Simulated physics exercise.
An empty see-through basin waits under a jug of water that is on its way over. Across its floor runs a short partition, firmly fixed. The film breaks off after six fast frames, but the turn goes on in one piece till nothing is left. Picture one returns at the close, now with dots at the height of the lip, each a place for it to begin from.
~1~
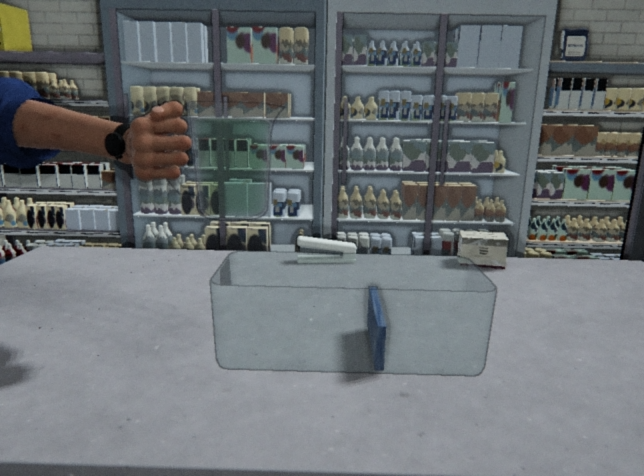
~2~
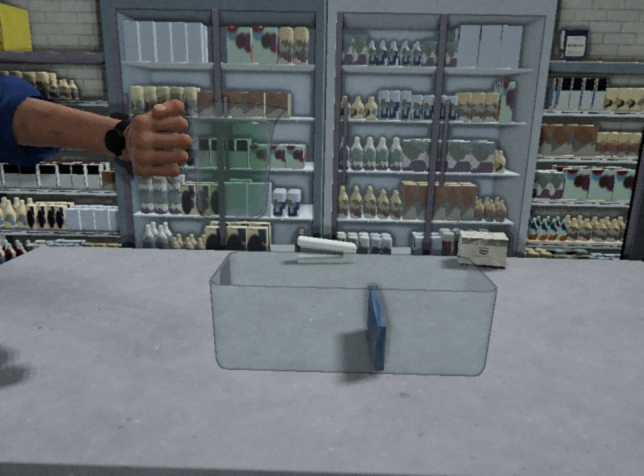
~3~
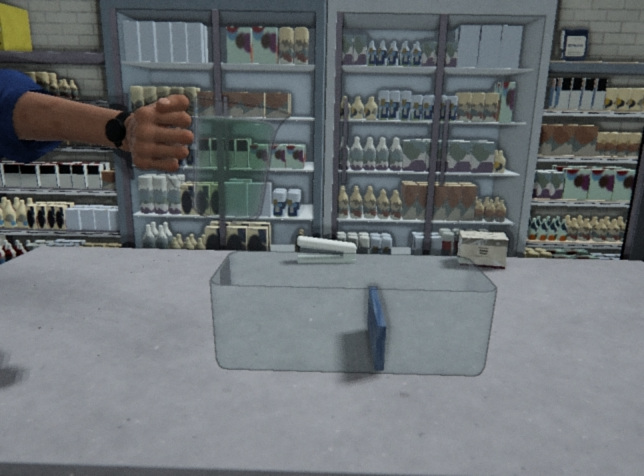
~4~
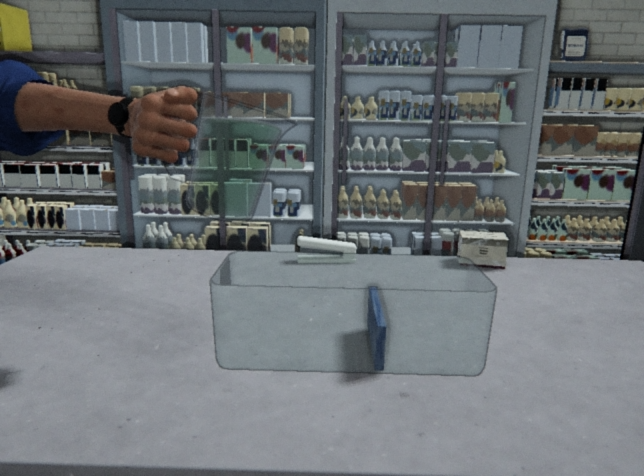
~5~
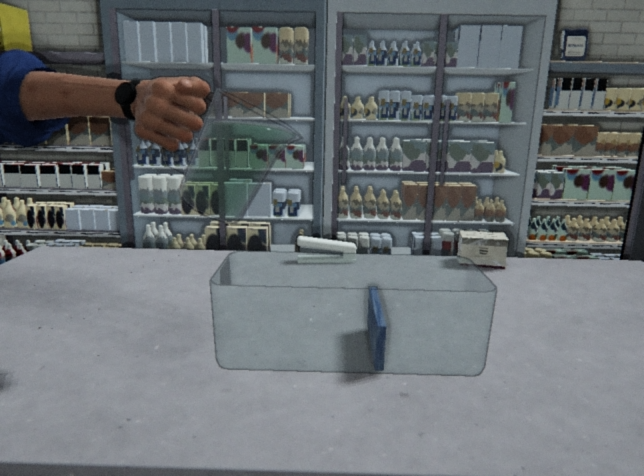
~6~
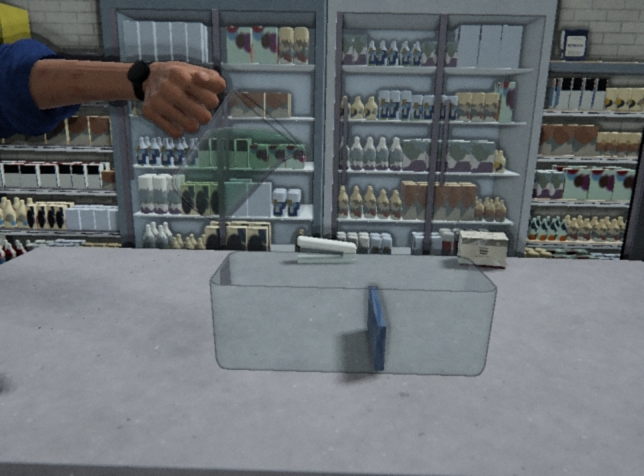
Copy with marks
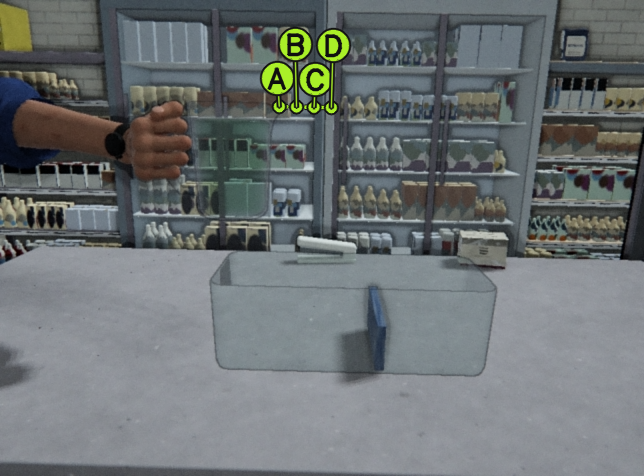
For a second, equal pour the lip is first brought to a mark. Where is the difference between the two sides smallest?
The best dot is D.
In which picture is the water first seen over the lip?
In picture 6.
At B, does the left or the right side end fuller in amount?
The left one.
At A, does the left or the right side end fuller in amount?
More ends on the left.
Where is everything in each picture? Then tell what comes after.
The first frame shows upright, lip at (284, 106); basin from (216, 365) to (484, 372); top of the wall at (377, 305); nothing has left yet.
The second frame shows upright, lip at (286, 108); nothing has left yet.
The third frame shows tipped about 7°, lip at (291, 114); nothing has left yet.
The fourth frame shows tipped about 16°, lip at (297, 123); nothing has left yet.
The fifth frame shows tipped about 27°, lip at (302, 137); nothing has left yet.
The sixth frame shows tipped about 40°, lip at (306, 154); water is over the lip, down to (306, 154).
In lime, A at (279, 106); B at (296, 107); C at (313, 107); D at (331, 107).
If A is chosen, about 94 % ends left of the wall and 3 % right of it; 3 % is lost outside.
If B is chosen, about 91 % ends left of the wall and 3 % right of it; 6 % is lost outside.
If C is chosen, about 77 % ends left of the wall and 16 % right of it; 7 % is lost outside.
If D is chosen, about 52 % ends left of the wall and 47 % right of it.
